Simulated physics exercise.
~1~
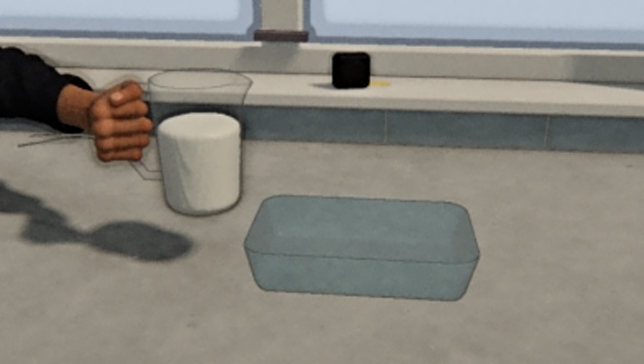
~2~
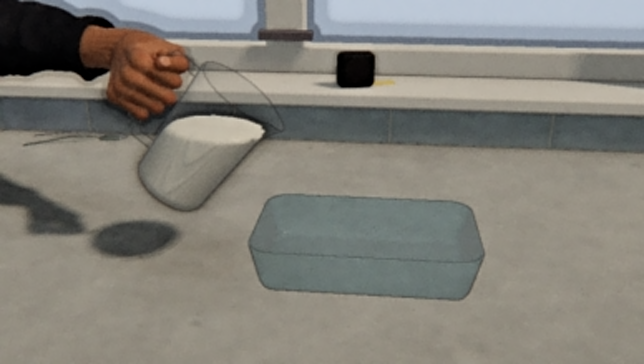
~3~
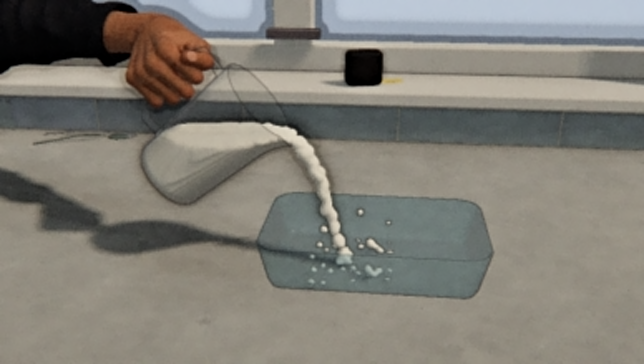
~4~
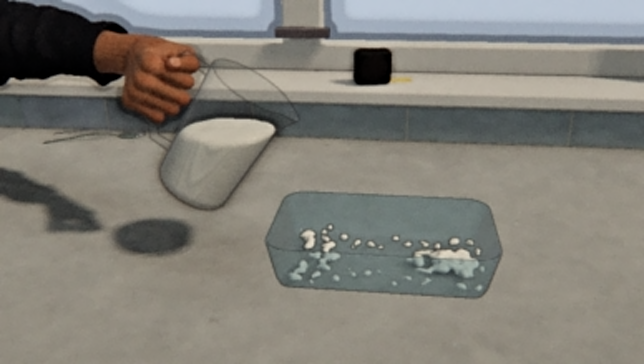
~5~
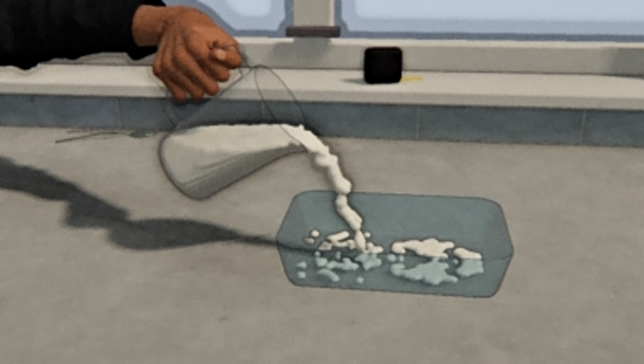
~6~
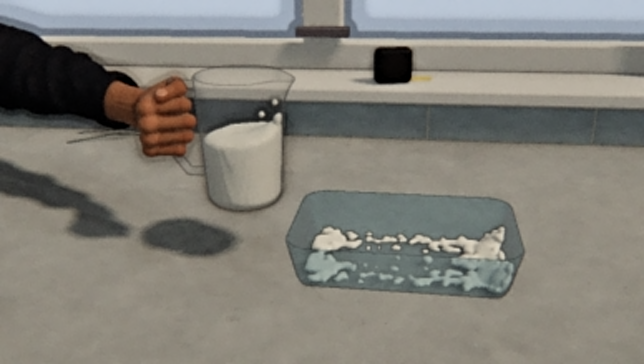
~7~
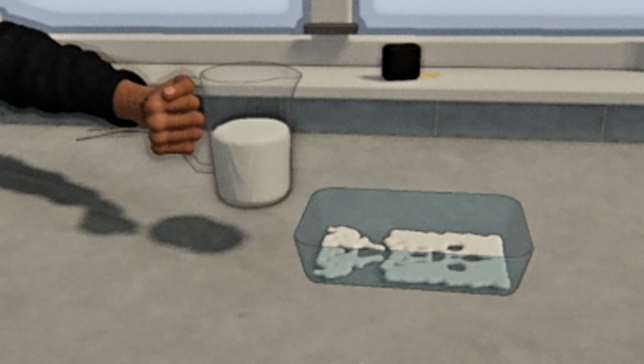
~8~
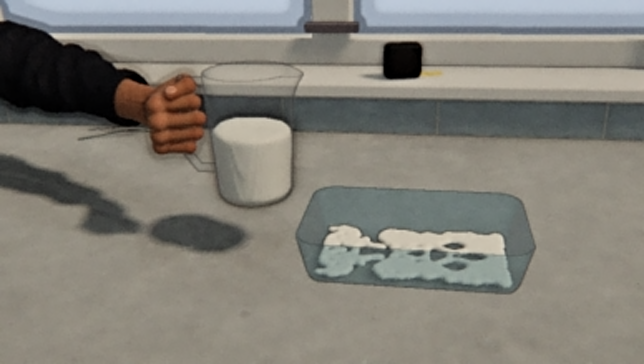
A hand tipped a clear pitcher of milk to the right, pouring a stream into an empty see-through oblong dish, eased it back, then tipped it again for a second pour, and finally held it upright, still partly full, with a shallow, patchy layer in the dish.
